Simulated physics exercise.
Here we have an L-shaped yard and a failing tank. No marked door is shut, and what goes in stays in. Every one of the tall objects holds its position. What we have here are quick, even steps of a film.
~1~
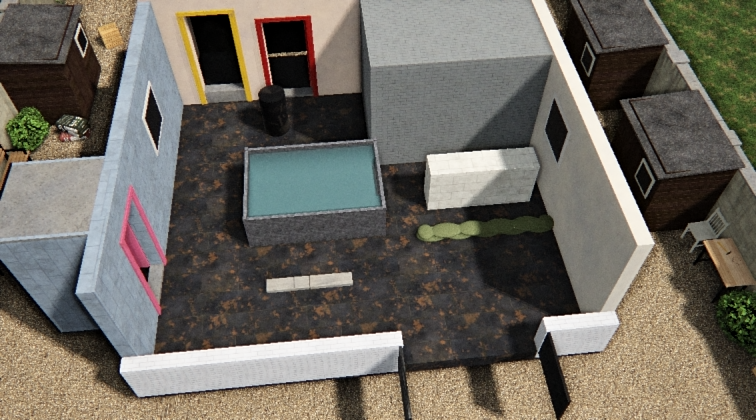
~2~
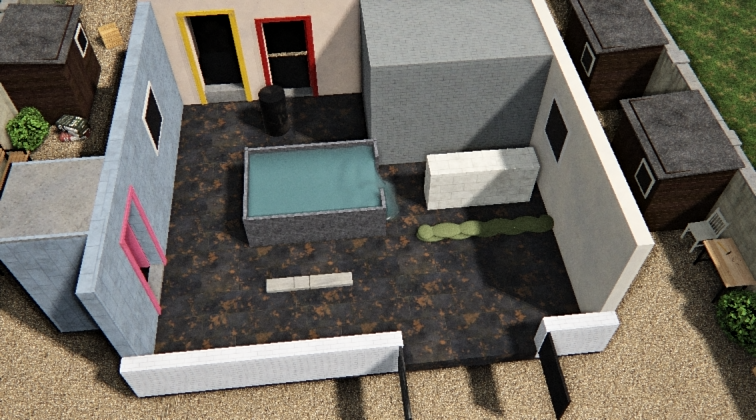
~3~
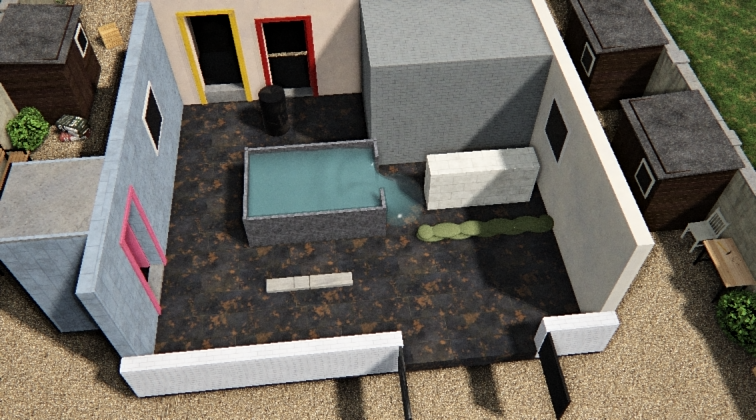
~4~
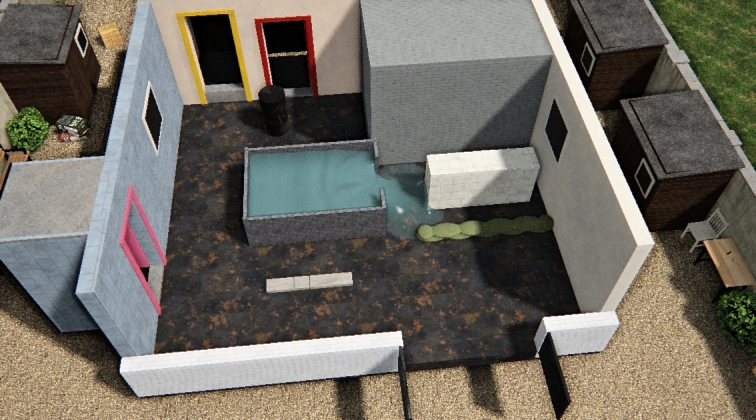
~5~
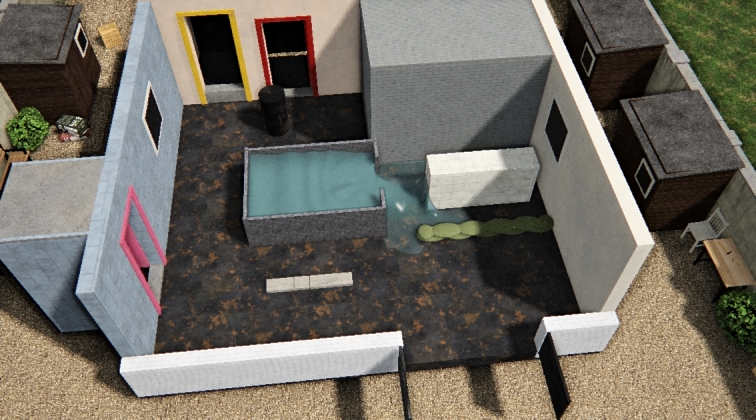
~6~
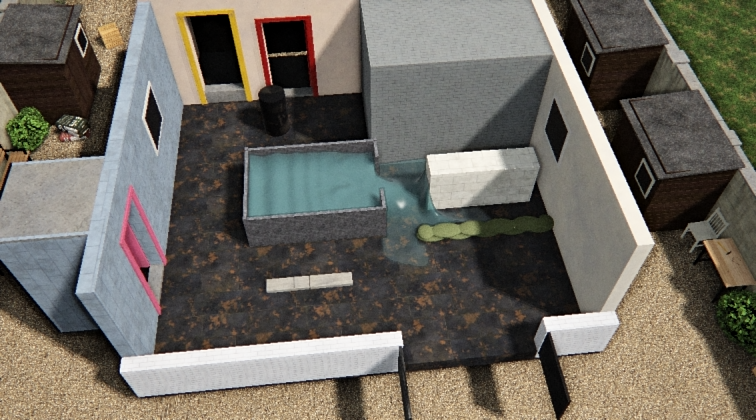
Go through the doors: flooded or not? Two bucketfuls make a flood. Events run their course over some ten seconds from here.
In the end red door: Never tops two buckets; yellow door: Never tops two buckets; pink door: Never tops two buckets.
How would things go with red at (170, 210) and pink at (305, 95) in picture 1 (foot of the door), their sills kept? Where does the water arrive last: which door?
The flood gets to the one in yellow after all the others.
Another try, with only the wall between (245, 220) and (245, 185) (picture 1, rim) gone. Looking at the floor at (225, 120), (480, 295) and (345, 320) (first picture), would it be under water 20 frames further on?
As listed: Awash, clear, covered.
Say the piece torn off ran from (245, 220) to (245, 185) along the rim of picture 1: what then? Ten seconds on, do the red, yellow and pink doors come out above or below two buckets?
At the doors, red crosses the line, yellow never reaches it and pink crosses the line.
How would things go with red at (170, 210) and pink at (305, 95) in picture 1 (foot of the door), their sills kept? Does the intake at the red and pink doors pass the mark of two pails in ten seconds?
The red one never reaches the limit, and the pink one never reaches the limit.
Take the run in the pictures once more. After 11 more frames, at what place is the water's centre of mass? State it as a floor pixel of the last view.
It is around (369, 206).
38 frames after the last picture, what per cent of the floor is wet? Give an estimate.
About 60 in a hundred.
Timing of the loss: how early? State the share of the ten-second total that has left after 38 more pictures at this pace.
Working it through, I arrive at 45 per cent.
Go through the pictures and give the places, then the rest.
The tank at (313, 180) is whole and still, in the first frame.
The front is at (391, 218), out from the gap at (378, 192), in the second frame.
Water pours out at (378, 193) and has run to (420, 208), in the third frame.
Water pours out at (378, 192) and has run to a hidden place, in the fourth frame.
The front is at a hidden place, out from the gap at (378, 193), in the fifth frame.
Water pours out at (378, 192) and has run to a hidden place, in the sixth frame.
A moment on, water covers 20 % of the floor; the red door not reached, the yellow door not reached, the pink door not reached.
Next, water covers 40 % of the floor; the red door not reached, the yellow door not reached, the pink door not reached.
Then, water covers 40 % of the floor; the red door not reached, the yellow door not reached, the pink door not reached.
Later, water covers 60 % of the floor; the red door not reached, the yellow door not reached, the pink door not reached.
In the end, water covers 75 % of the floor; the red door wet at the sill, nothing in, the yellow door not reached, the pink door wet at the sill, nothing in.
